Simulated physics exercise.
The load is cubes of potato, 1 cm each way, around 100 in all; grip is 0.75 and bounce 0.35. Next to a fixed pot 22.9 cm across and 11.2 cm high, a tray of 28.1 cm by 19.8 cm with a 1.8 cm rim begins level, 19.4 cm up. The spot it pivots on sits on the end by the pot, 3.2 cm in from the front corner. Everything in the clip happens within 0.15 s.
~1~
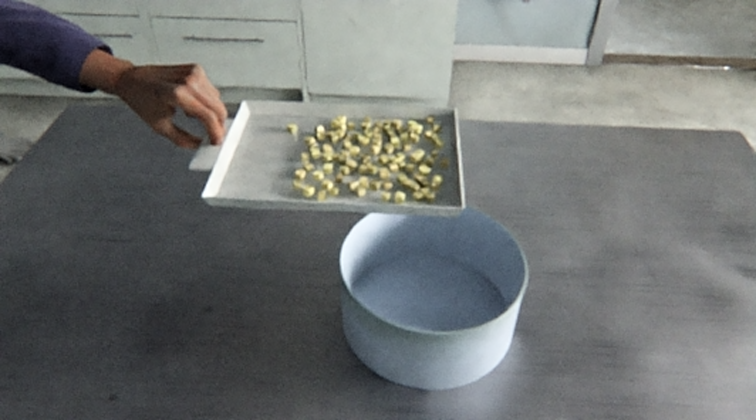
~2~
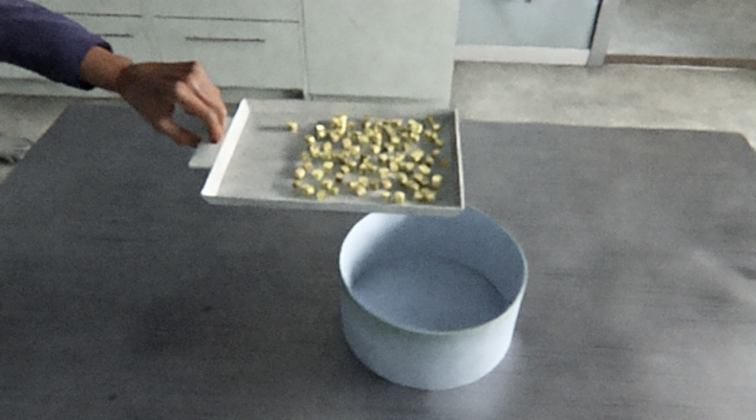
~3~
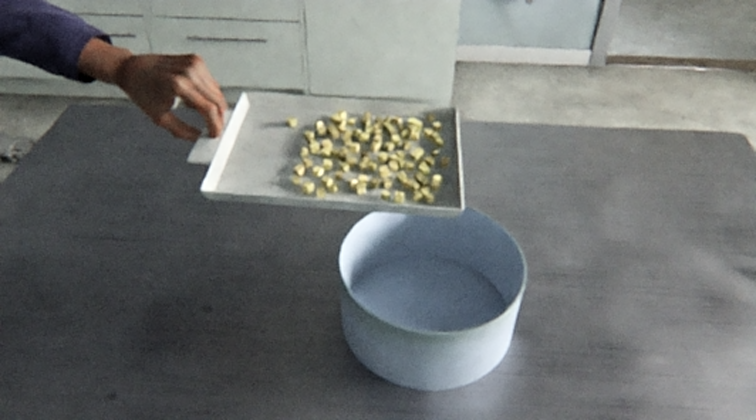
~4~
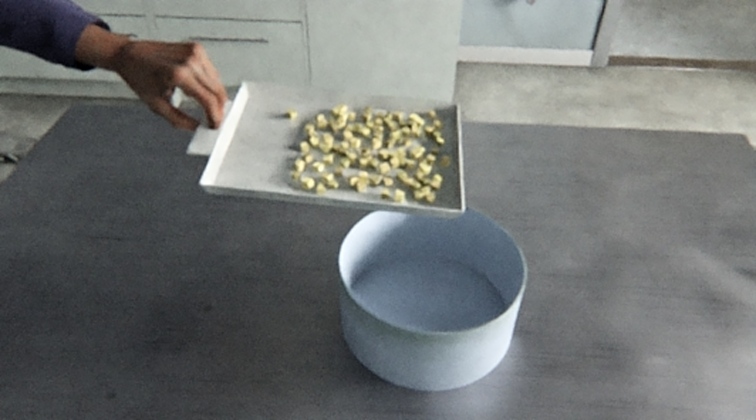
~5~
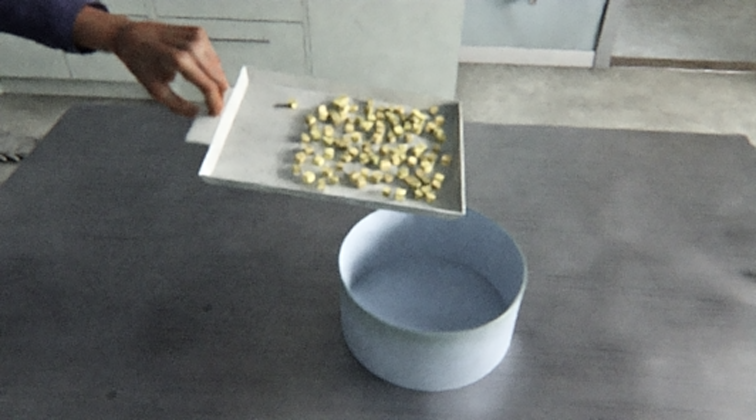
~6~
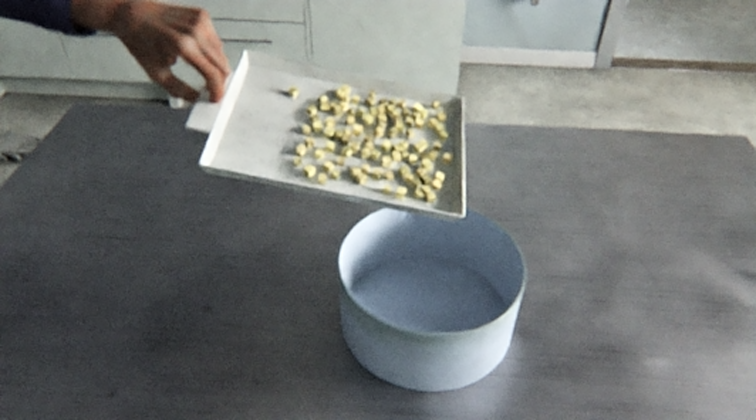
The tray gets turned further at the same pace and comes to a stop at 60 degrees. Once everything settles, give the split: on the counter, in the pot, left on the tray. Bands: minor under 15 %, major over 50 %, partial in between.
Counter: Minor, pot: Major, left on the tray: Partial.
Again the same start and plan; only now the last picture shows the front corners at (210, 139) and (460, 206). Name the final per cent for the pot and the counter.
Pot 15; counter 35.
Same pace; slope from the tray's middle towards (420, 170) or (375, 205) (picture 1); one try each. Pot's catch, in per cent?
The share comes to about 25 in a hundred, then about 55 in a hundred.
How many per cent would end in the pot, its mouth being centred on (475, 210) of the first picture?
It would come to around 10 percent.
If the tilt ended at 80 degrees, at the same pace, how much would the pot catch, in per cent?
85 percent.
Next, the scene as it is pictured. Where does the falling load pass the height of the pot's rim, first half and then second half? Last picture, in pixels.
Early: About (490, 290); late: About (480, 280).
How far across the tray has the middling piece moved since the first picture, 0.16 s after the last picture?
Displacement on the tray: Roughly 0 cm.
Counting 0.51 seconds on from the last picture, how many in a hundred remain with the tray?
65 %, give or take.
Then, 0.16 s after the last picture, tilt 39 degrees; the tray holds 100 %, the pot 0 %.
Then, 0.27 s after the last picture, tilt 55 degrees; the tray holds 100 %, the pot 0 %.
Then, 0.51 s after the last picture, tilt 60 degrees; the tray holds 65 %, the pot 10 %.
In the end, counter 5 %, pot 65 %, tray 35 %.
